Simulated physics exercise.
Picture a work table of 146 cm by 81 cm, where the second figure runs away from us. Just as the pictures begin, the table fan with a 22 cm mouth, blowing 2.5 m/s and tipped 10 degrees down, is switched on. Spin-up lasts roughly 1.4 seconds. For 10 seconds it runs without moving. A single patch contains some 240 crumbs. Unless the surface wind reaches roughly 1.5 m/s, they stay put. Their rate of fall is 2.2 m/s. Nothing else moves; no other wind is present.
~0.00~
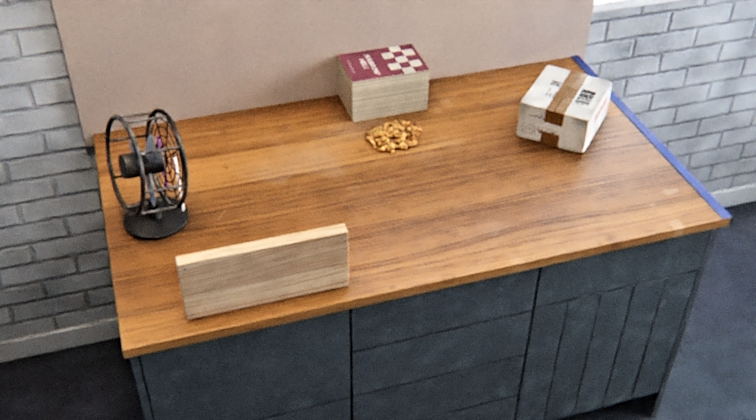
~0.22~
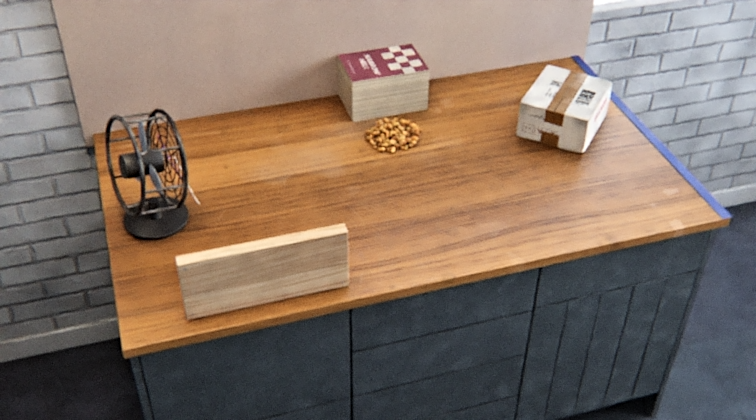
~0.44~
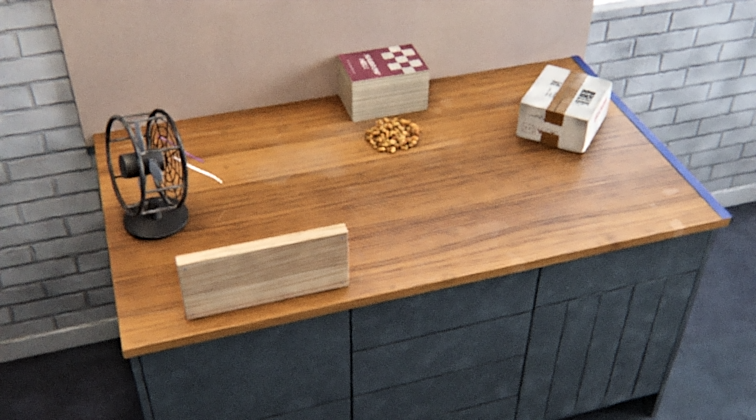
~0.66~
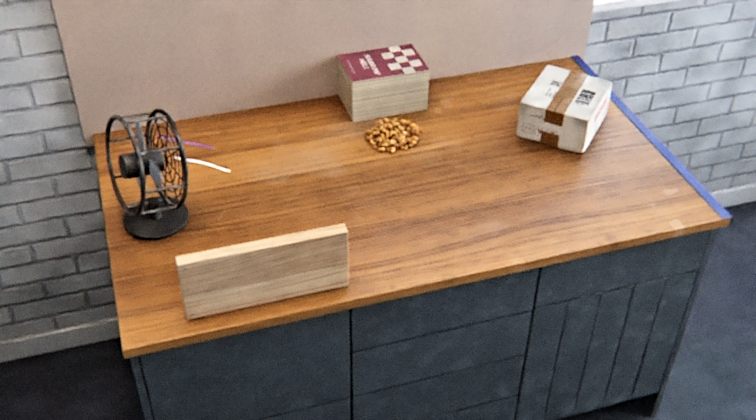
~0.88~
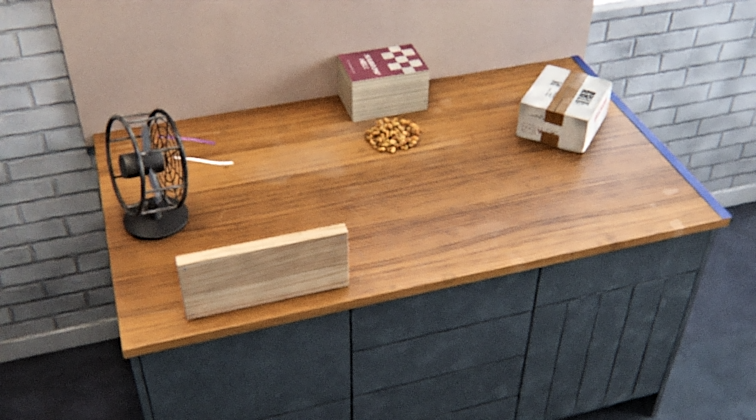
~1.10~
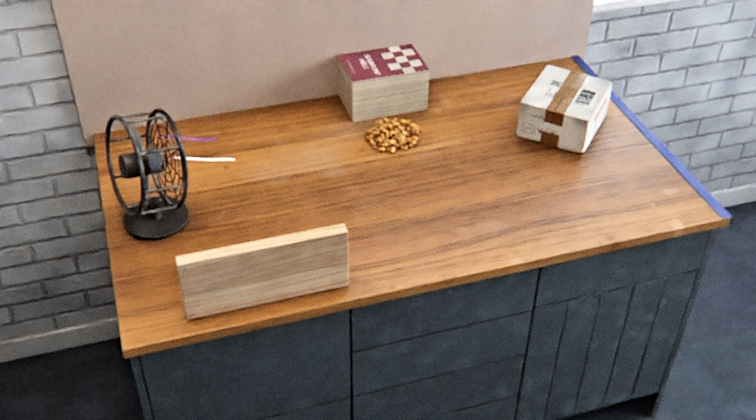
On a wooden work table, a fan's ribbons lift and stream rightward while the crumbs stay still.
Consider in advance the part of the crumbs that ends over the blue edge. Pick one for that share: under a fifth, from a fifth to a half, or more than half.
More than one half.
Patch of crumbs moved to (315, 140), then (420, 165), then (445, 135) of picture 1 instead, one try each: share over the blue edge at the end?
It goes 50 %, then 20 %, then 60 %.
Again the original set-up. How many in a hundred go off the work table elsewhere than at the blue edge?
I would put it at around 0 per cent.
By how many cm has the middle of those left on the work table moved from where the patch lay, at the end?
Around 40 cm, I reckon.
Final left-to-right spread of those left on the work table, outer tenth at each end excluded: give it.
Roughly 20 cm from left to right.
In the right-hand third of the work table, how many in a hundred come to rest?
I'd estimate around 30 per cent.
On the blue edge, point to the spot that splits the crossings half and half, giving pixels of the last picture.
Near (596, 74).
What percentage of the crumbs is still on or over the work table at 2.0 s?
I'd say some 100 % at that moment.
After 2.0 s, 2 % are over the blue edge; the middle of those still in play is near (535, 97); 9 % have settled or left.
After 3.2 s, 62 % are over the blue edge; the middle of those still in play is near (530, 114); 72 % have settled or left.
After 5.5 s, 70 % are over the blue edge; the middle of those still in play is near (527, 118); 81 % have settled or left.
After 10.0 s, at the end, 74 % are over the blue edge; the middle of those still in play is near (527, 118).
